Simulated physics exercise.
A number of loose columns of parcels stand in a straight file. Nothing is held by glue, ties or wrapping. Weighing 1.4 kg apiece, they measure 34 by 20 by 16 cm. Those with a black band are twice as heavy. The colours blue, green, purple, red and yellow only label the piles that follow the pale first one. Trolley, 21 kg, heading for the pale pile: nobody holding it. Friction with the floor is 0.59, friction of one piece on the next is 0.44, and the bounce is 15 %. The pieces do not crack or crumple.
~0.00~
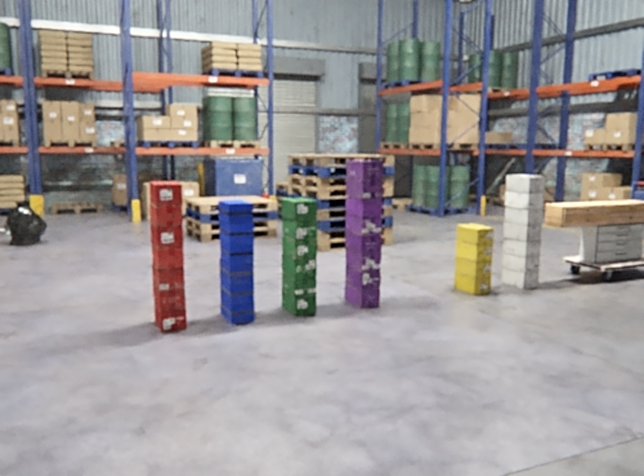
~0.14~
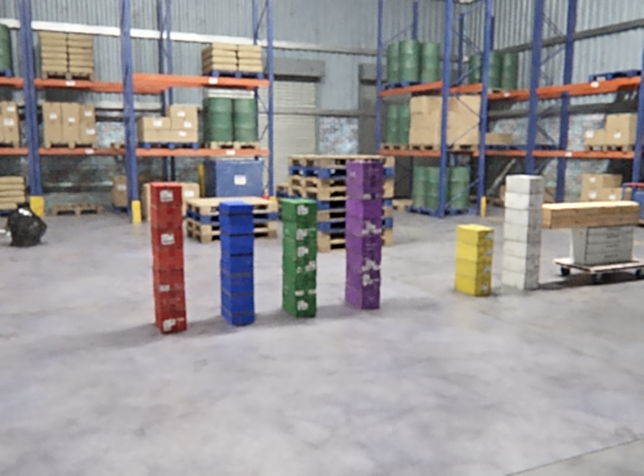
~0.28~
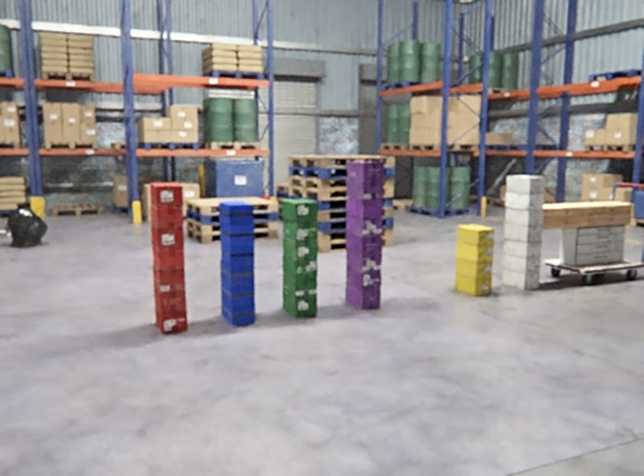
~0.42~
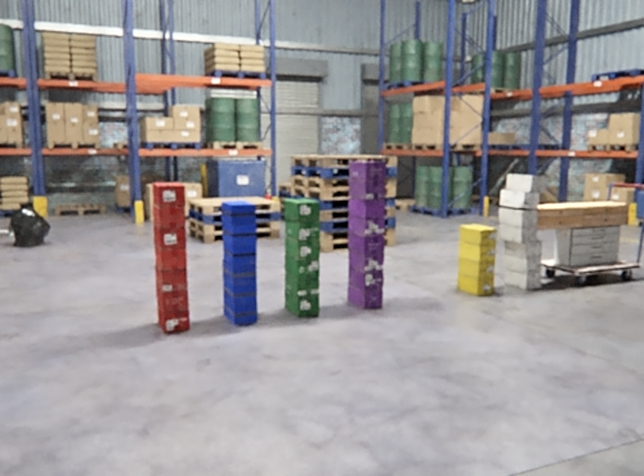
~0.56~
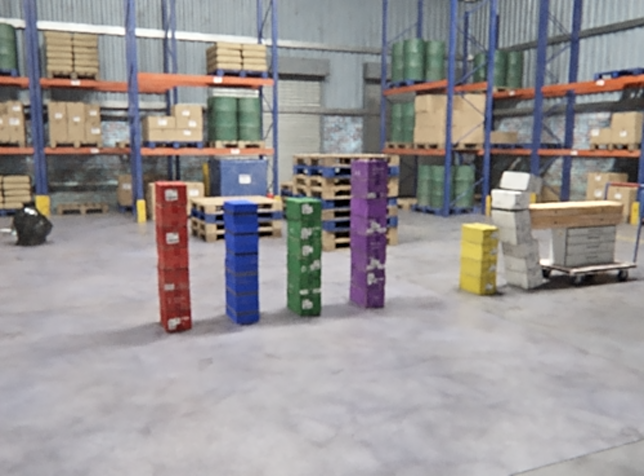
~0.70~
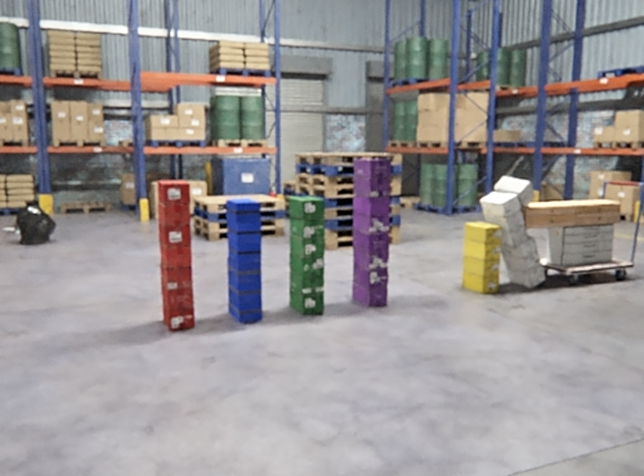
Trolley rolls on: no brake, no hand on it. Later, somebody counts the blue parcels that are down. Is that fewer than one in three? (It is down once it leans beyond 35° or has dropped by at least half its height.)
The fallen part stays short of a third.
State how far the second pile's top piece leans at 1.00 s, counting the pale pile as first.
I'd say it's at some 10° by then.
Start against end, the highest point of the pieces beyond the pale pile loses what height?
About 0 cm lower.
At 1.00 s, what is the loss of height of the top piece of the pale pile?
I'd put it at close to 30 cm below where it started.
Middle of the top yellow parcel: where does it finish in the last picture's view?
Its centre ends up near pixel (417, 286) in the last picture.
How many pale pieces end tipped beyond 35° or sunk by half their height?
In total, 7 of the pale pieces.
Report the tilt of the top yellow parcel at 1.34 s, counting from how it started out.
Angle from initial pose, roughly 60 deg - estimate.
By 1.00 s, 7 of the pale pile down; none of the 6 blue parcels down (0 of 31 in all colours); top blue parcel unmoved; top yellow parcel tilted 13°.
By 1.34 s, 7 of the pale pile down; none of the 6 blue parcels down (4 of 31 in all colours); top blue parcel unmoved; top yellow parcel tilted 64°, 32 cm lower.
When it is over (2.6 s), 7 of the pale pile down; none of the 6 blue parcels down (4 of 31 in all colours); top blue parcel unmoved; top yellow parcel on its side. That is 0 per cent. In pixels of the last frame, middles, top blue parcel near (243, 210), top yellow parcel near (417, 286).
